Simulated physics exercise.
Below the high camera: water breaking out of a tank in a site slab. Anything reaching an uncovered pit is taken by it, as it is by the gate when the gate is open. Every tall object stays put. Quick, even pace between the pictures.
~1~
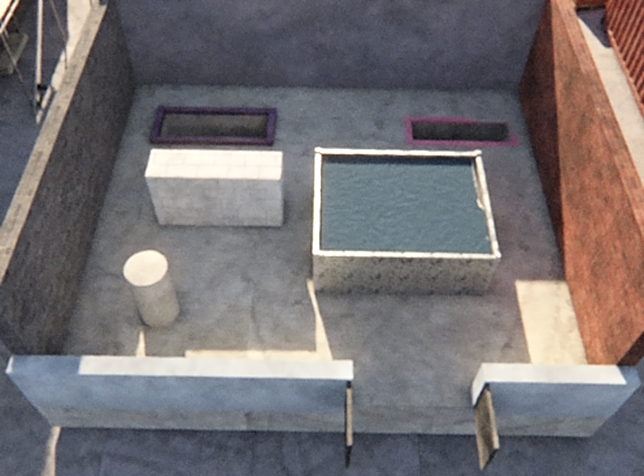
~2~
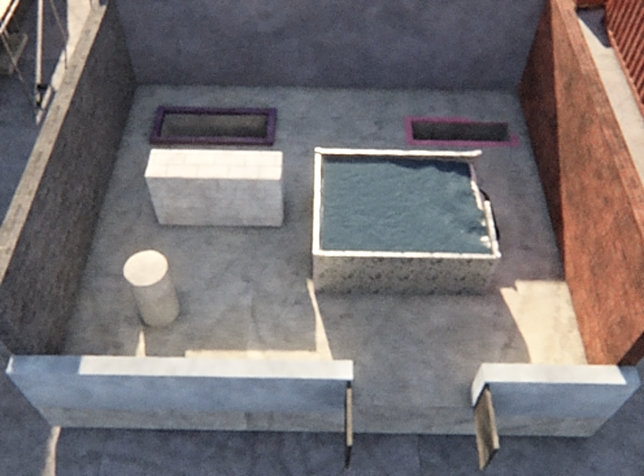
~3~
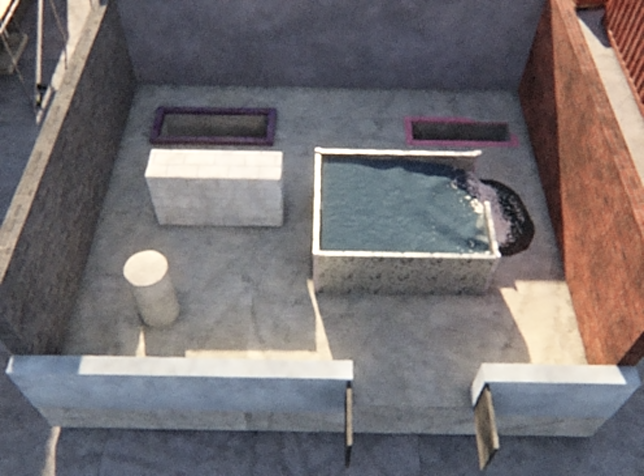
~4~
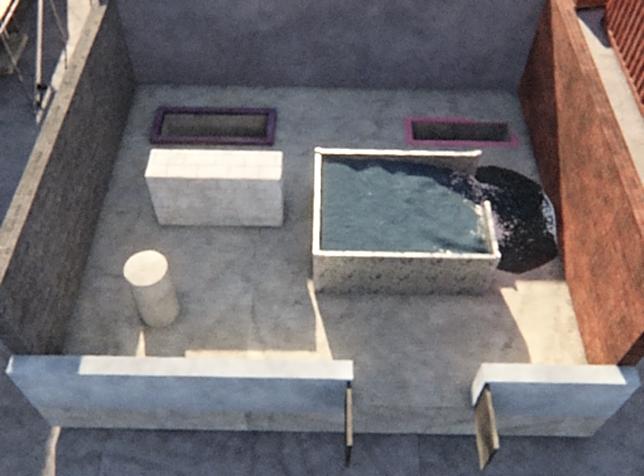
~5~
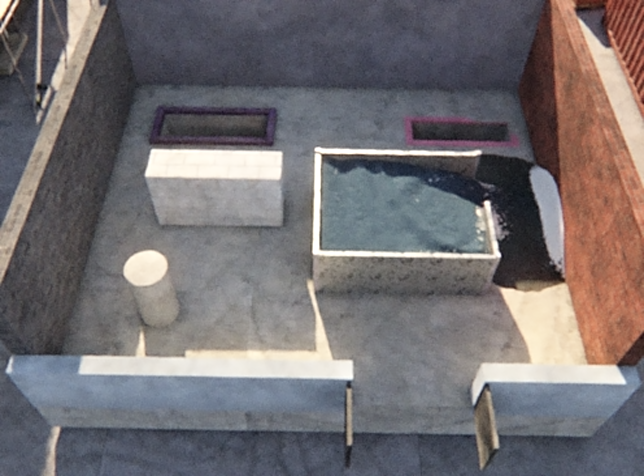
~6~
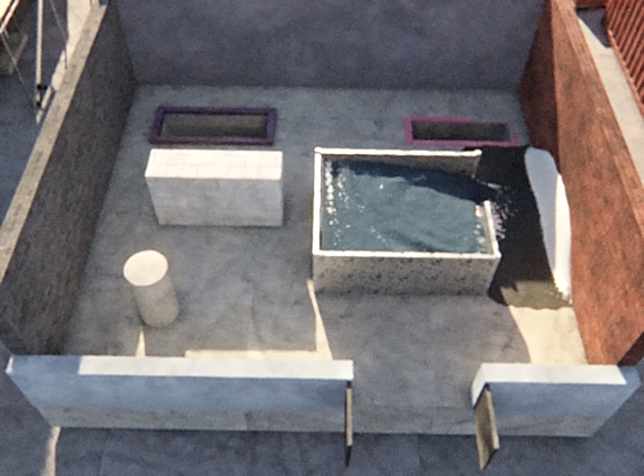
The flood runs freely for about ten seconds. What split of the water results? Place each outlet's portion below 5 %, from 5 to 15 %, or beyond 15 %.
Once it settles, the gate collects from 5 to 15 %, the purple pit collects below 5 %, the pink pit collects beyond 15 %.
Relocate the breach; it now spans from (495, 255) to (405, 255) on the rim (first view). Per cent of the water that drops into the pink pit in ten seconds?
Near 20 per cent for pink.
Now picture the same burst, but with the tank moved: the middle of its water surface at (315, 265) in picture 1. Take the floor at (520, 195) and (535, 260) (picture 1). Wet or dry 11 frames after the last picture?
Soaked, soaked.
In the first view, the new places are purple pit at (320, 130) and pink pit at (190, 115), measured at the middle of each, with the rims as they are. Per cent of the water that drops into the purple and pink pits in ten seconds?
Purple 4 %; pink 14 %.
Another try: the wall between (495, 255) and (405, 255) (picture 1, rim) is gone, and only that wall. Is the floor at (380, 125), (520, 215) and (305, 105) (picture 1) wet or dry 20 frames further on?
Note, points one to three: Unreached / reached and soaked / unreached.
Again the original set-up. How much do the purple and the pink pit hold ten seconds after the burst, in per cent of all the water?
About 0 and 34 per cent.
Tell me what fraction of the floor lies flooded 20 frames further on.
The answer is around 45 per cent.
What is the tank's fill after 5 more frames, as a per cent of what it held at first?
By my count, 72 per cent.
A moment on, water covers 15 % of the floor; the gate 0 %, the purple pit 0 %, the pink pit 2 %.
Next, water covers 25 % of the floor; the gate 0 %, the purple pit 0 %, the pink pit 7 %.
Then, water covers 45 % of the floor; the gate 2 %, the purple pit 0 %, the pink pit 16 %.
Later, water covers 75 % of the floor; the gate 5 %, the purple pit 0 %, the pink pit 26 %.
In the end, water covers 85 % of the floor; the gate 8 %, the purple pit 0 %, the pink pit 34 %.
